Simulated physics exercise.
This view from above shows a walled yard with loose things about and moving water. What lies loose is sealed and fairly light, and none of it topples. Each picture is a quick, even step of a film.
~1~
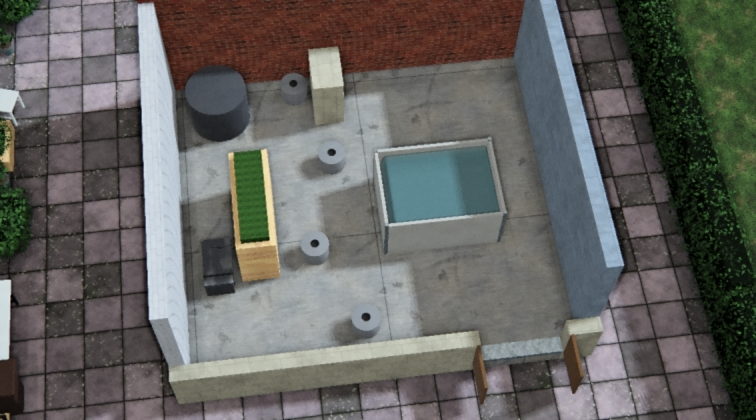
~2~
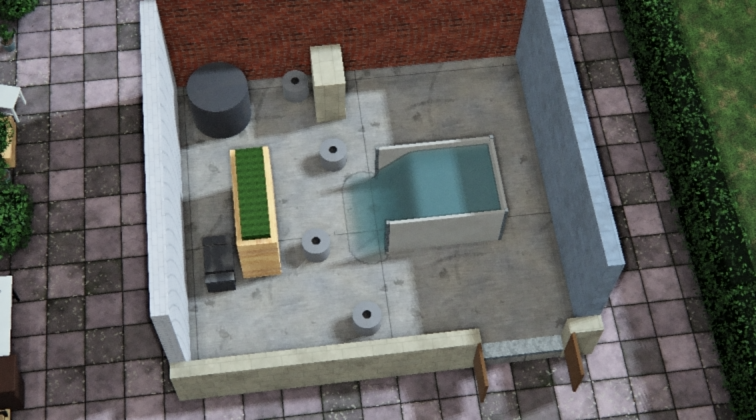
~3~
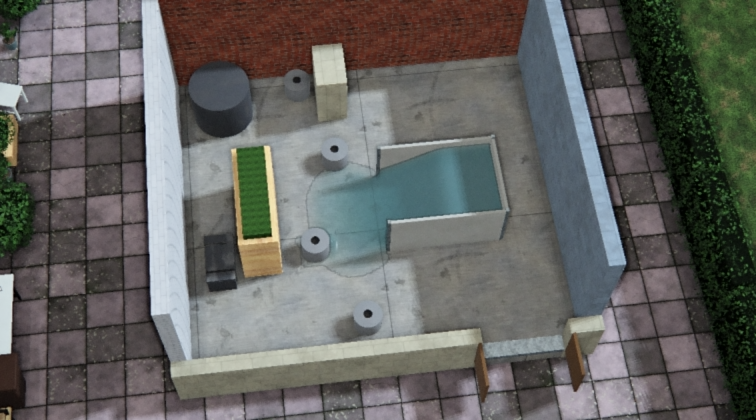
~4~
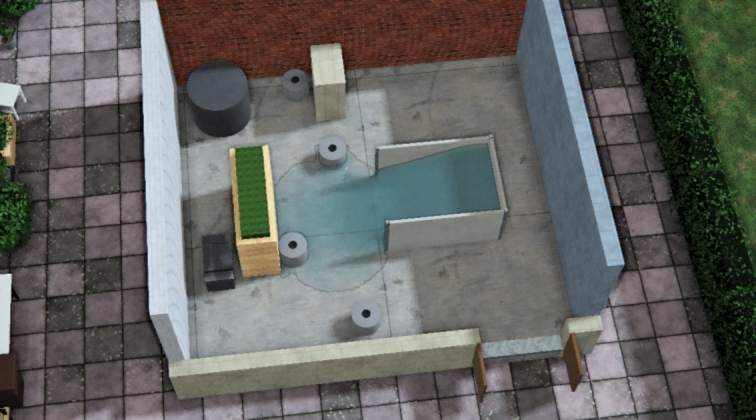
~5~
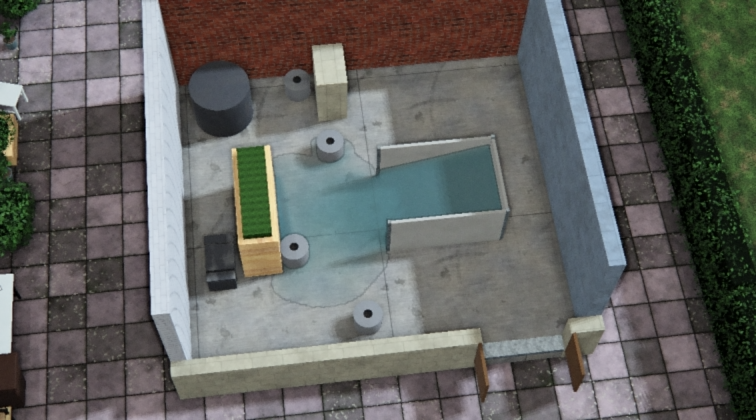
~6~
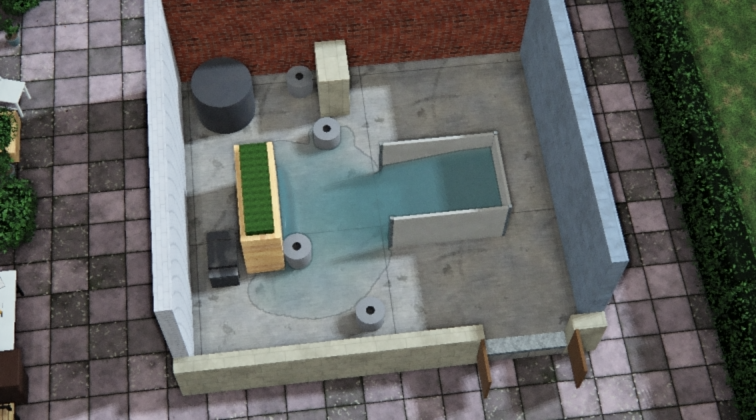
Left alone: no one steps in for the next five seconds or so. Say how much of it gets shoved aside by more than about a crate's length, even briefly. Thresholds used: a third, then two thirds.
My call: Two thirds or above.
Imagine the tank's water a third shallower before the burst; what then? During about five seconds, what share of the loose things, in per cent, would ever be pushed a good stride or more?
60 in a hundred, or close to it.
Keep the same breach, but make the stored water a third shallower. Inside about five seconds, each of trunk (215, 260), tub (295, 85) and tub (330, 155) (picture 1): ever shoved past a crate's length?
Object 1: Didn't cover it. Object 2: Didn't cover it. Object 3: Covered it.
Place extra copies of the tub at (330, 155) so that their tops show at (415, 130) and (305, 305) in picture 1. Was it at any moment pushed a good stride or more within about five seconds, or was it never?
In that order: Less than that, shifted that much.
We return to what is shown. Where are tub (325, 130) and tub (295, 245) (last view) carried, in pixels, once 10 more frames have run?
Roughly (305, 89) and (239, 332).
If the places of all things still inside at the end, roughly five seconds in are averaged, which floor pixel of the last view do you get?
About (285, 178).
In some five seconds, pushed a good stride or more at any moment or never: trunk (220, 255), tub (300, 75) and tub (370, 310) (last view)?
Tally in given order: The full distance / less than that / the full distance.
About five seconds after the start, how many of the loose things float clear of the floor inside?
Tally: 4.
A moment on, 2 of 5 are well off their spots; 1 afloat.
Next, 2 of 5 are well off their spots; 3 afloat.
Later, 3 of 5 are well off their spots; 3 afloat.
In the end, 4 of 5 are well off their spots, and 4 have been at some point; 4 afloat.
